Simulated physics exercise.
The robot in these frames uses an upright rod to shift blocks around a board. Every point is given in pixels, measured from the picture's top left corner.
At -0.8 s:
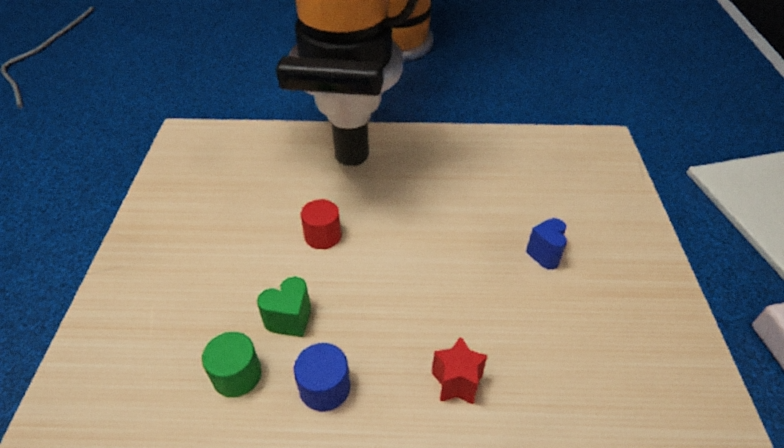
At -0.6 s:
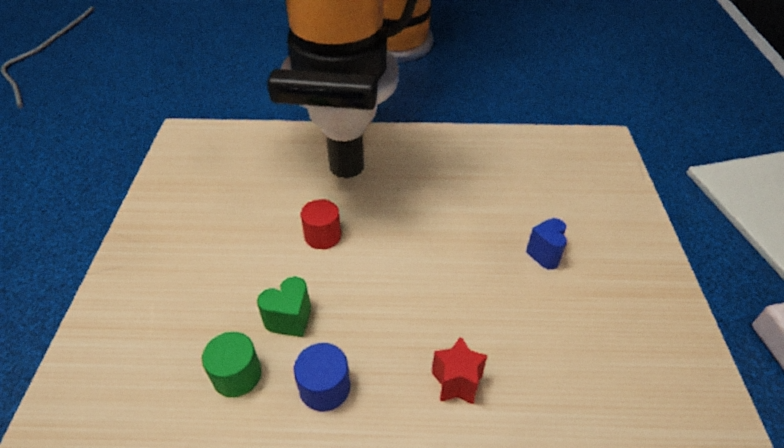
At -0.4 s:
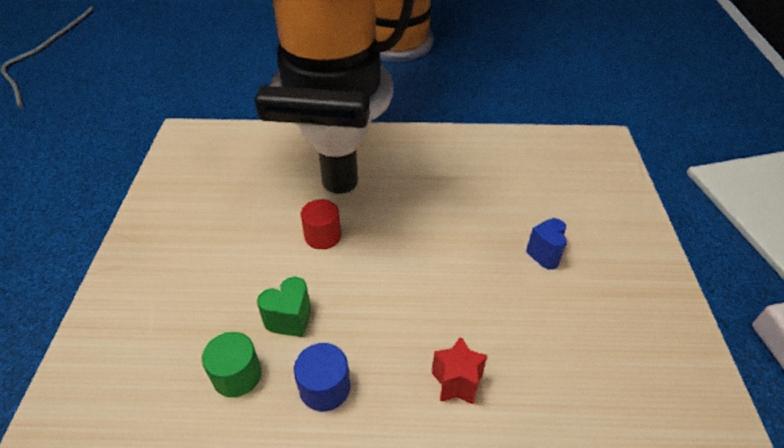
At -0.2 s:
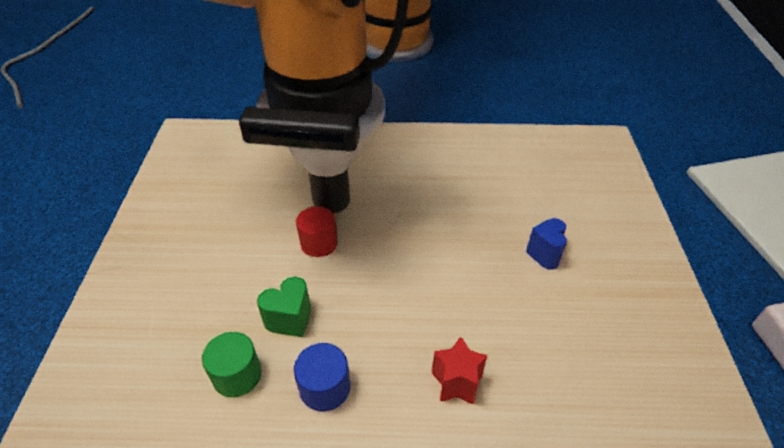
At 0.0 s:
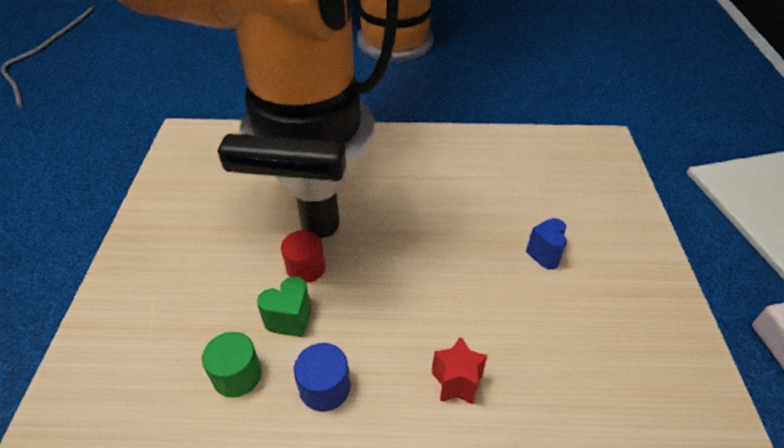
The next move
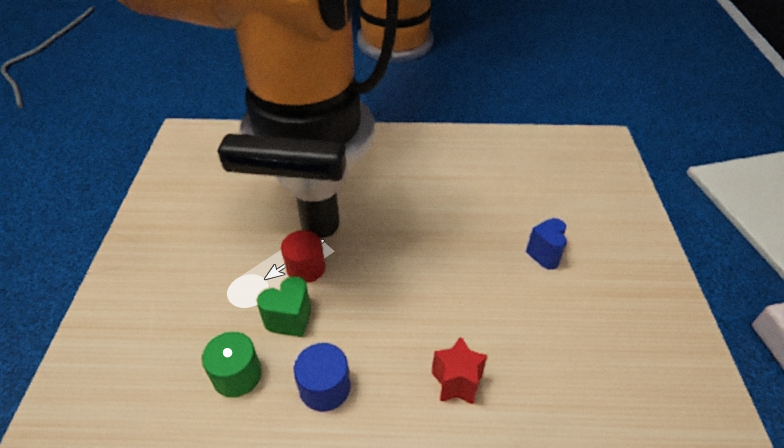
On a wooden board, a robot arm lowers its black rod toward the red cylinder, then pushes it toward the green heart.
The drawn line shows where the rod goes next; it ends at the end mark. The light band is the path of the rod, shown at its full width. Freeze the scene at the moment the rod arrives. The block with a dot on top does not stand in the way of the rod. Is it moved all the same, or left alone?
That one stays where it is.
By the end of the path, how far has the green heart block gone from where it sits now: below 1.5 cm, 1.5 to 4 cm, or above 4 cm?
Displaced 1.5 to 4 cm.
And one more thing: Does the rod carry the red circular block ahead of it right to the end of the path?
No
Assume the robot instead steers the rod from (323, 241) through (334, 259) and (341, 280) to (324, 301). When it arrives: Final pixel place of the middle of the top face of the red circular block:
It will end up at (277, 275).
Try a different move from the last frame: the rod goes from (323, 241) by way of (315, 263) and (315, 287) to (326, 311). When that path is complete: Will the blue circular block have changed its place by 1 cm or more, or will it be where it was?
At the end, its place is the same.
Drawn move, straight from (323, 241) to (248, 291); the dot is on the green circular block.
The first path, step by step. Halfway along, rod at (283, 249); green heart block at (287, 304), turned 20° clockwise; red circular block at (282, 273).
At the end, rod at (243, 275); green circular block still; green heart block at (287, 318); red circular block at (258, 297).
